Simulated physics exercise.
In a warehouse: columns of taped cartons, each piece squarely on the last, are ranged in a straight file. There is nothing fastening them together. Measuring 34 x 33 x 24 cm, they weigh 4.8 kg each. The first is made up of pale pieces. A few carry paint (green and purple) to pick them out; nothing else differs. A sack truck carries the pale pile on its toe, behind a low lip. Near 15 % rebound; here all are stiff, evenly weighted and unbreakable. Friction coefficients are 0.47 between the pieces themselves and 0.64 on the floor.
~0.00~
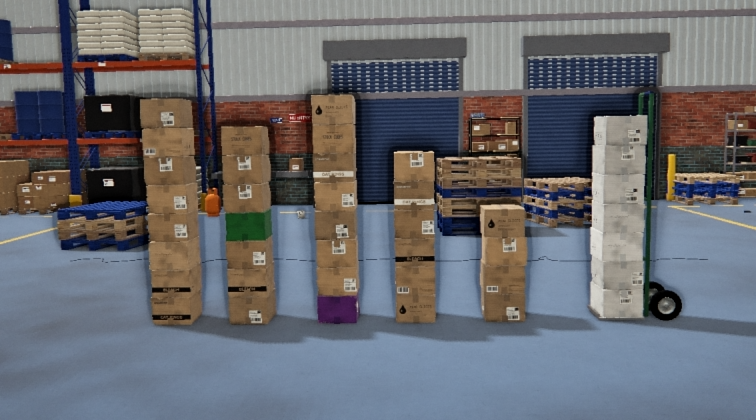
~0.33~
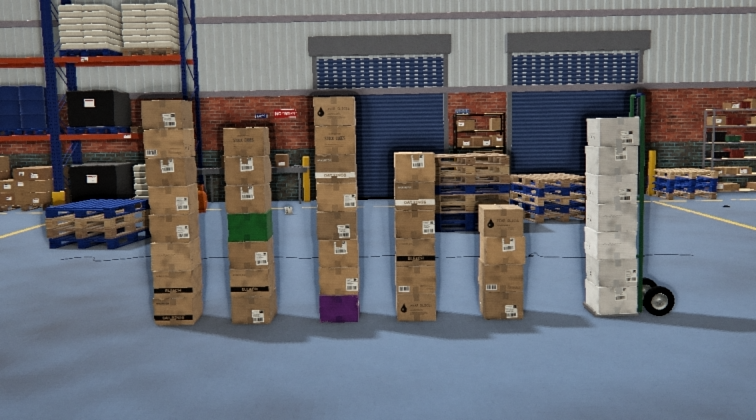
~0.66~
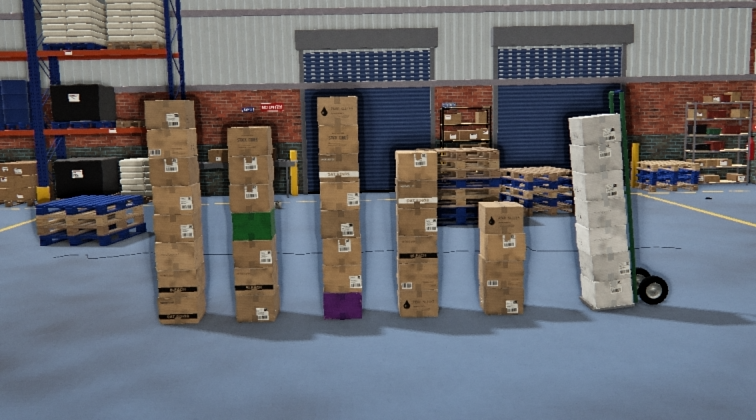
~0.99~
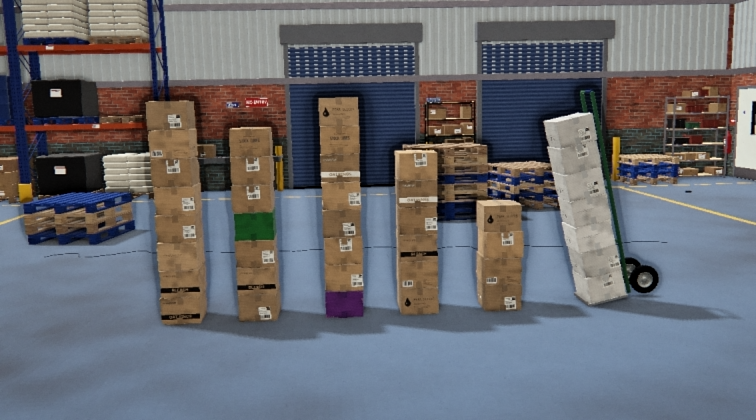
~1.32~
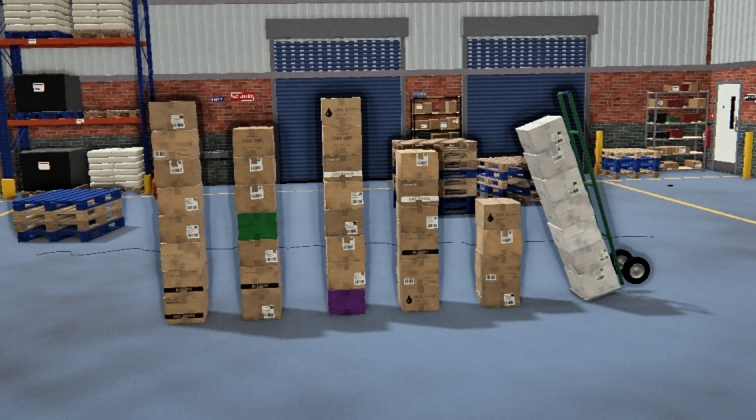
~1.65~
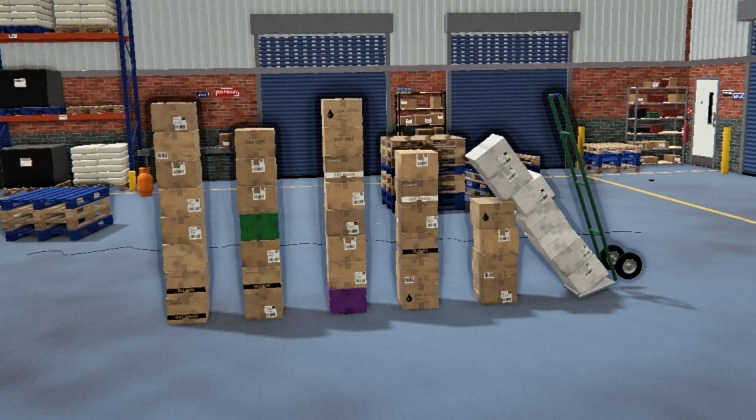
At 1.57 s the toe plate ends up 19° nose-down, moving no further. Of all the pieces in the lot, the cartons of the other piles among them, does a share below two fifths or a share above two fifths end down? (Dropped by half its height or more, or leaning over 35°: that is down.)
It will be lower than two fifths.
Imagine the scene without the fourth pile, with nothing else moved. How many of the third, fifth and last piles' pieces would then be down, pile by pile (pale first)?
Counts - third: 0; fifth: 0; last: 0.
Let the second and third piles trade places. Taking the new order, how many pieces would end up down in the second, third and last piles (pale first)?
After the swap, the second pile would have 6 down, the third 3 and the last 8.
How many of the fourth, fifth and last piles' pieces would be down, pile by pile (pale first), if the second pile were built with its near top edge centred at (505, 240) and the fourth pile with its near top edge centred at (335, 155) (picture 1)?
Fourth 0, fifth 0, last 0.
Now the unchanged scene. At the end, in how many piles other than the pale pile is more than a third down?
0.
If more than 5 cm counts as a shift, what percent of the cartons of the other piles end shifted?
I count 20 % as shifted.
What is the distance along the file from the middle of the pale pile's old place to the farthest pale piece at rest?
It ends around 140 cm away.
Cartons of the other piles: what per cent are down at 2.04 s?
It's 0 percent at that point.
By 1.76 s, 6 of the pale pile down; none of the 33 other cartons down, 2 disturbed.
By 2.04 s, 7 of the pale pile down; none of the 33 other cartons down, 8 disturbed.
By 2.34 s, 7 of the pale pile down; none of the 33 other cartons down, 7 disturbed.
When it is over (3.8 s), 7 of the pale pile down; none of the 33 other cartons down, 6 disturbed; purple carton unmoved; green carton unmoved. That is 0 per cent. In pixels of the last frame, middles, purple carton near (347, 296), green carton near (260, 223).
